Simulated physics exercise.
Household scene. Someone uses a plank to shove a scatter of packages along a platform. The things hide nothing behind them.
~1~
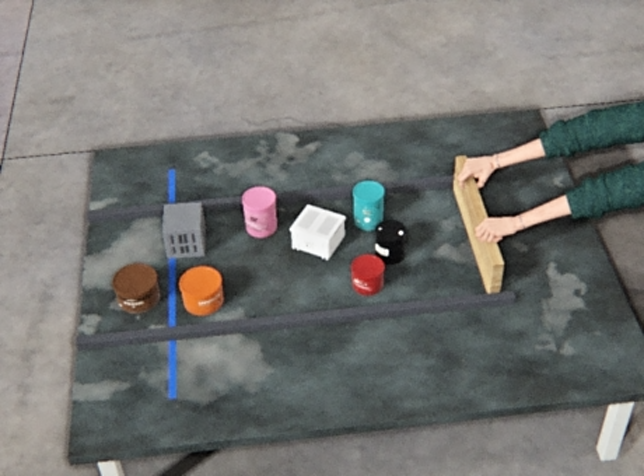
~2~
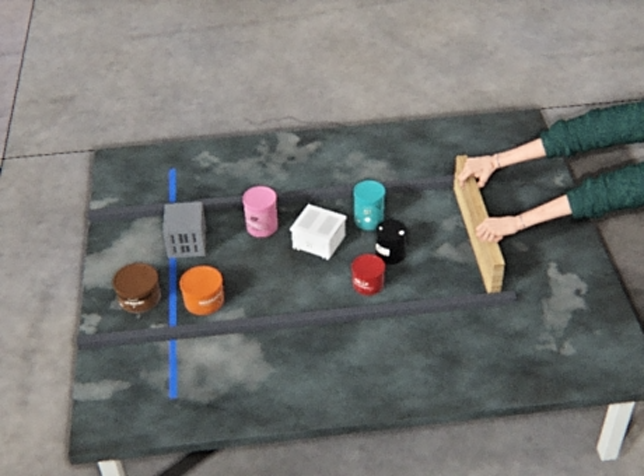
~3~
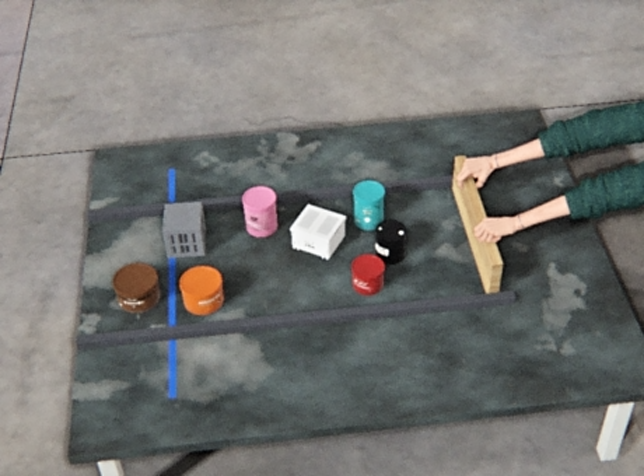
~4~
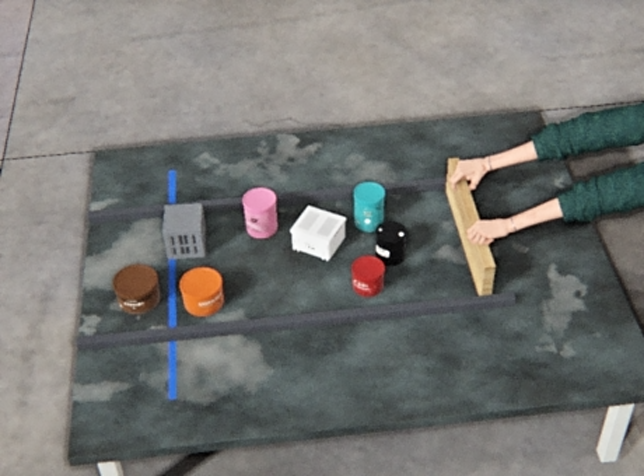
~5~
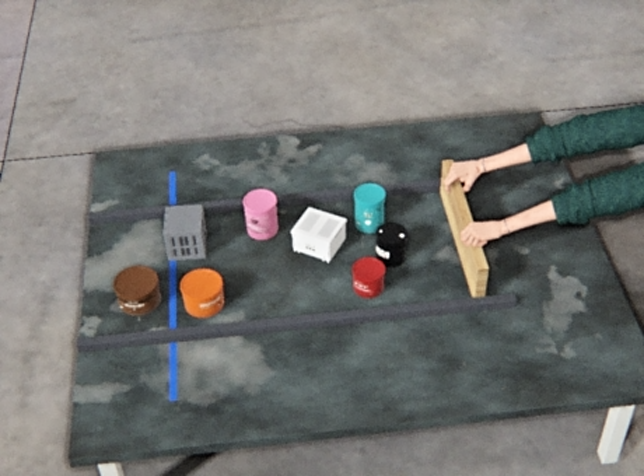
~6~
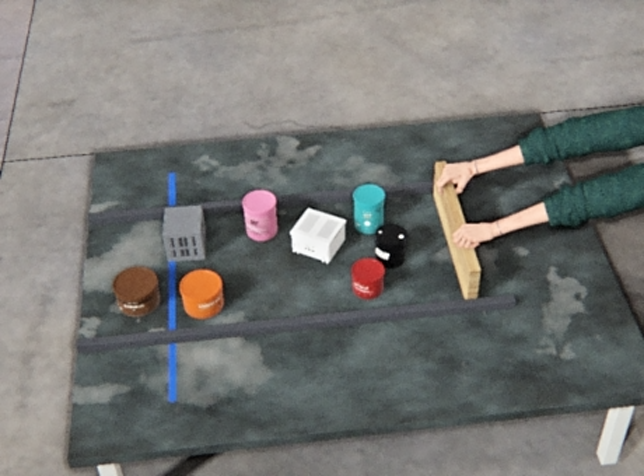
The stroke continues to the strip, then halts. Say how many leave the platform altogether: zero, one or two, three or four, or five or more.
In the end, the drop-off count sits at nought.
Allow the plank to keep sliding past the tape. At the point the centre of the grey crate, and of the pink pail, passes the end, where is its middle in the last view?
The middle is at (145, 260) when it's the grey crate, and at (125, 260) when it's the pink pail.
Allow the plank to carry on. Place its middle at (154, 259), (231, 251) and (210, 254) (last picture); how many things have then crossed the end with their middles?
Past-the-end tally - position 1: 0, position 2: 0, position 3: 0.
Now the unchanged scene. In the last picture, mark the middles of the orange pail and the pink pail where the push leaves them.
Roughly (118, 317); the other one roughly (128, 219).
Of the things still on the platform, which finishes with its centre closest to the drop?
Foremost: The grey crate.
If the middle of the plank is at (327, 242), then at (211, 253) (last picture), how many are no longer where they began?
First 4, then 8.
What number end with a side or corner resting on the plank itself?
It's touching 4 at the end.
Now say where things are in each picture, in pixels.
The first picture shows brown pail (137, 289); grey crate (185, 230); orange pail (202, 291); plank (477, 224); tape (172, 271).
The second picture shows grey crate (185, 230); pink pail (261, 212).
The third picture shows orange pail (202, 291); red pail (368, 275).
The fourth picture shows brown pail (137, 290); turquoise pail (369, 207).
The fifth picture shows grey crate (186, 233); white tote (319, 235).
The sixth picture shows brown pail (137, 292); grey crate (185, 234); orange pail (202, 294); plank (455, 230); tape (172, 274).
A little later, none off yet; brown pail at rest near (137, 292); grey crate at rest near (185, 234); orange pail at rest near (202, 294).
When it is over, the number that fall off is zero.
